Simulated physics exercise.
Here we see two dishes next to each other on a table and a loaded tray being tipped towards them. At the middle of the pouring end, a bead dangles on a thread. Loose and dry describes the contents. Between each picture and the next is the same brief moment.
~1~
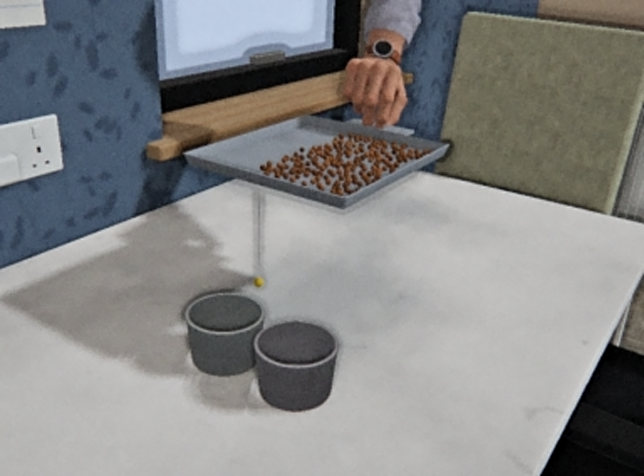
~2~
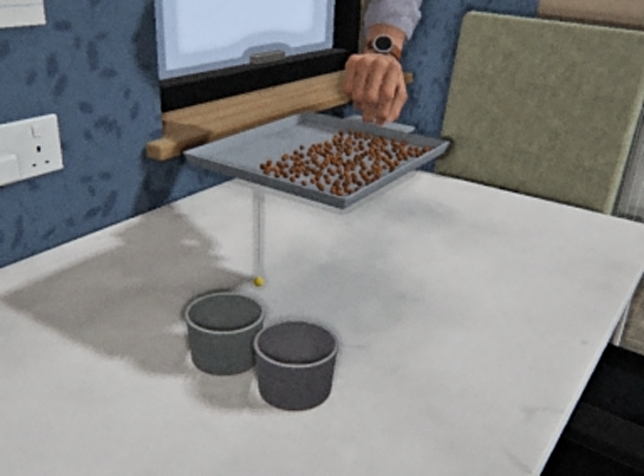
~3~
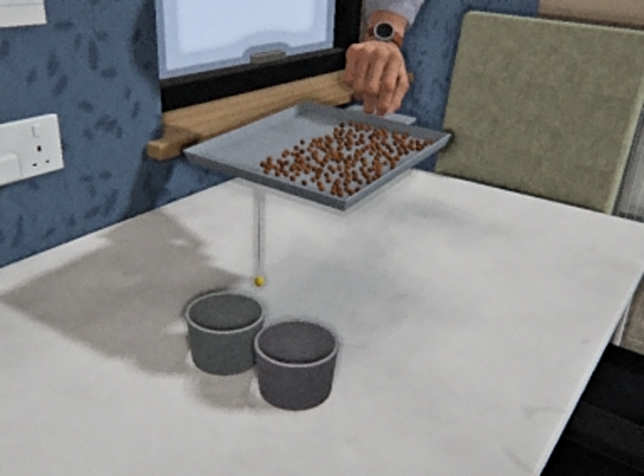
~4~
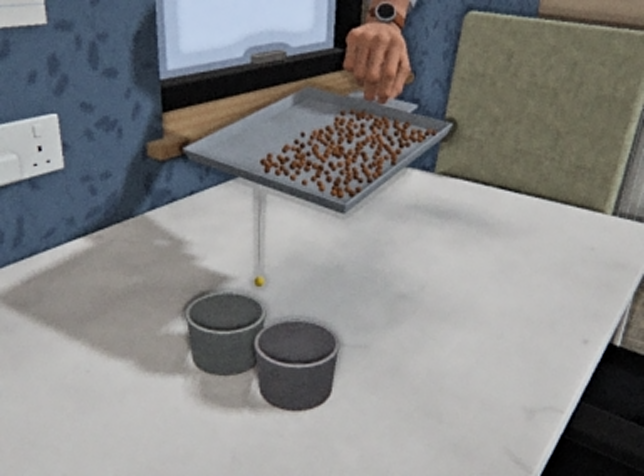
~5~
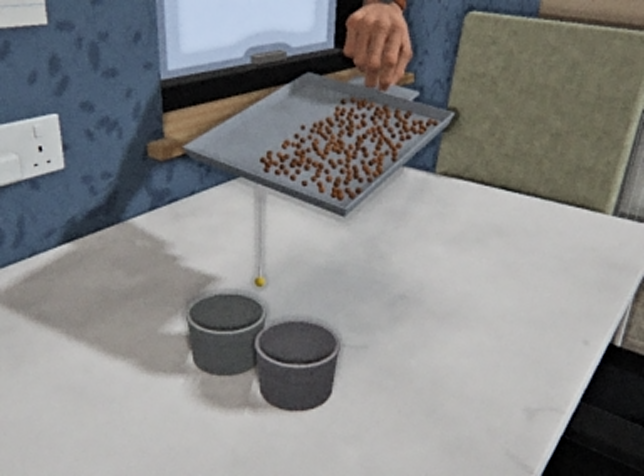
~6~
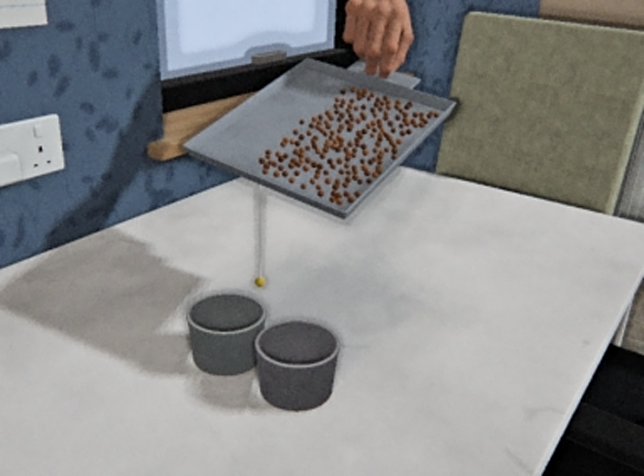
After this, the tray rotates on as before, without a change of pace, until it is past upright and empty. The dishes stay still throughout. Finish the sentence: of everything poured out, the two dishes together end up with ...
They end up with a minority of it.
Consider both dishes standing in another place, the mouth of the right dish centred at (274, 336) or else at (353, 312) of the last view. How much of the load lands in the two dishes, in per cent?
Close to 20 in a hundred, then close to 20 in a hundred.
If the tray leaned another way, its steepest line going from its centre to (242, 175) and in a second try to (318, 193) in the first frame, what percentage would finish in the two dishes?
The first try gives close to 30 percent; the next gives 20 percent.
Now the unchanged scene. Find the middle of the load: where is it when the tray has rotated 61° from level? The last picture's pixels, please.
About (326, 213).
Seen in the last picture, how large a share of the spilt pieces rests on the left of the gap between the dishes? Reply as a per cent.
Close to 10 per cent.
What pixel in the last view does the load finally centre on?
Resting centre, last frame: Roughly (321, 375).
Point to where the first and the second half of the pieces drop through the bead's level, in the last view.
Around (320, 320) first; around (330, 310) second.
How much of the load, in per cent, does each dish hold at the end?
In the left dish you'd find about 0 % of the load, and in the right dish about 30 %.
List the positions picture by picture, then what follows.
In the first frame, corners of the pouring end at (190, 153) and (344, 196), level; middle of the load at (349, 164), cereal balls; left dish at (200, 347); right dish at (272, 381); bead on its thread at (259, 282).
In the second frame, corners of the pouring end at (189, 152) and (344, 196), level; middle of the load at (349, 162).
In the third frame, corners of the pouring end at (190, 150) and (344, 198), tipped barely, lowest at the right corner; middle of the load at (350, 158).
In the fourth frame, corners of the pouring end at (189, 148) and (344, 201), tipped a little, lowest at the right corner; middle of the load at (351, 152).
In the fifth frame, corners of the pouring end at (189, 146) and (344, 205), tipped a little, lowest at the right corner; middle of the load at (351, 147).
In the sixth frame, corners of the pouring end at (188, 145) and (344, 208), tipped clearly, lowest at the right corner; middle of the load at (350, 144), about half on the move; left dish at (201, 347); right dish at (273, 380).
Soon after the last picture, tray tipped steeply; about two thirds on the tray; a small part in the right dish; a stray few outside both; about a quarter in the air.
A little later, tray tipped right over; a small part on the tray; about a third in the right dish; a stray few in the left dish; about a third outside both; about a quarter in the air.
Later still, tray tipped past a quarter turn; about a third in the right dish; about two thirds outside both.
At rest, tray tipped past a quarter turn; about a third in the right dish; none in the left dish; about two thirds outside both.
